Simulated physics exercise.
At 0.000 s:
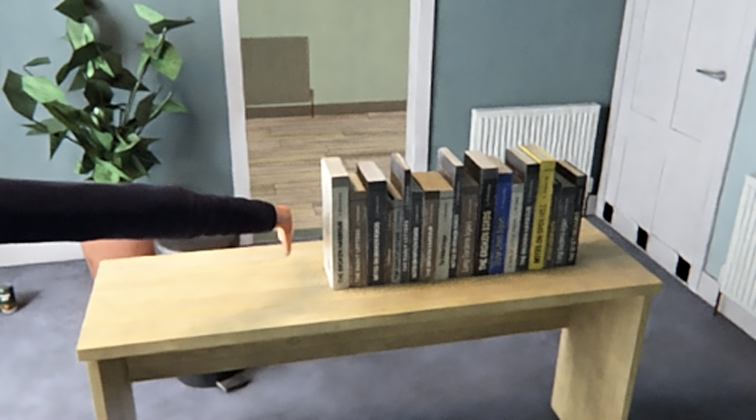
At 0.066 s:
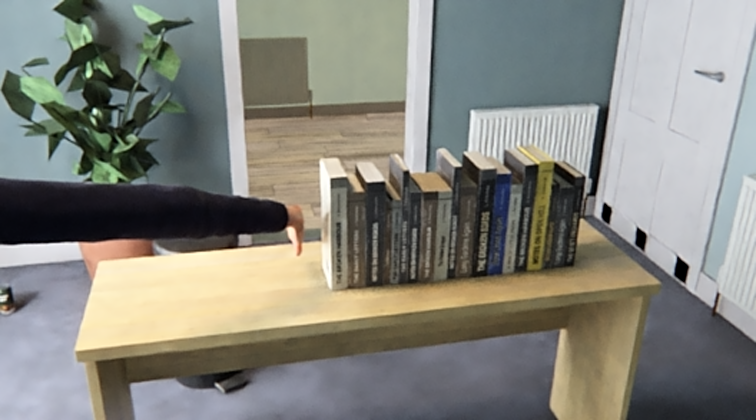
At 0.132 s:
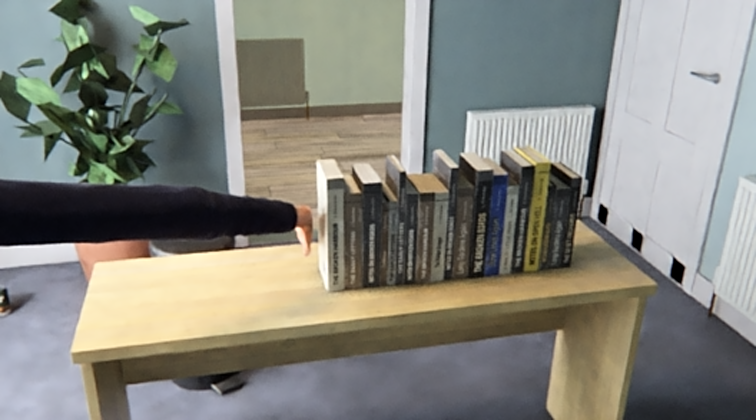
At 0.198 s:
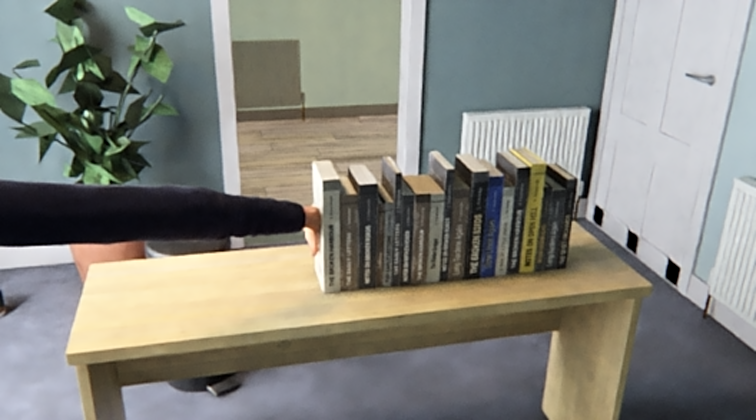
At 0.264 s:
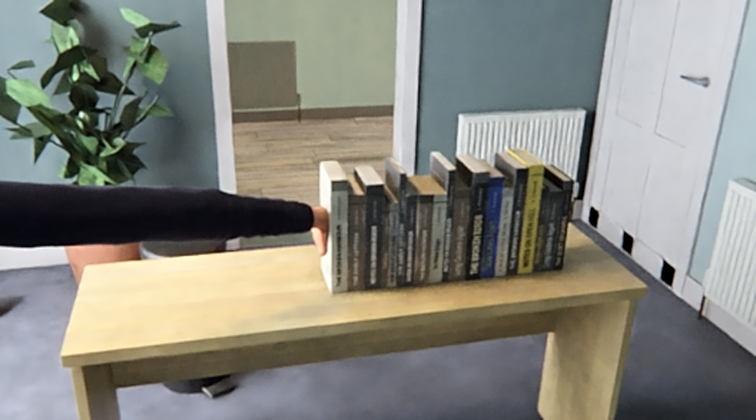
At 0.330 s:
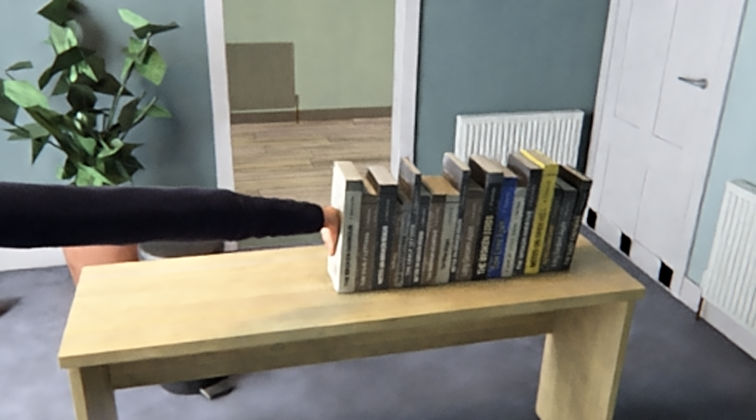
A hand in a dark sleeve reached in from the left toward a row of upright books on a wooden table, touched the first one, and pushed, shifting the row slightly right with a slight lean.
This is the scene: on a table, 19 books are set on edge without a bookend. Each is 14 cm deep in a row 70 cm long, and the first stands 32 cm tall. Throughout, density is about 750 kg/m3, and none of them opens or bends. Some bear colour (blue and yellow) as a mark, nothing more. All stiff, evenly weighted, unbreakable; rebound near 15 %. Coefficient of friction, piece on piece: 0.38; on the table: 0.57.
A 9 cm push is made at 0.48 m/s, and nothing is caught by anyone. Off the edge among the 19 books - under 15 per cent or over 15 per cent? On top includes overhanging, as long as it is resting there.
It comes to under 15 per cent.
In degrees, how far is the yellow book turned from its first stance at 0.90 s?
Roughly 60°.
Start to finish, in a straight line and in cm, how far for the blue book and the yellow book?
Blue ends up some 10 cm away; yellow ends up some 20 cm away.
After 0.39 s, none of the 19 books off the edge, 19 disturbed; yellow book 9° from how it stood; blue book 9° from how it stood.
After 0.60 s, none of the 19 books off the edge, 19 disturbed; yellow book 35° from how it stood; blue book 22° from how it stood.
After 0.90 s, 1 of the 19 books off the edge; yellow book 59° from how it stood; blue book 22° from how it stood.
In the end (1.3 s), 1 of the 19 books off the edge; yellow book 67° from how it stood; blue book 22° from how it stood. That is 5 per cent. From the last view, middles, yellow book near (586, 227), blue book near (517, 218).
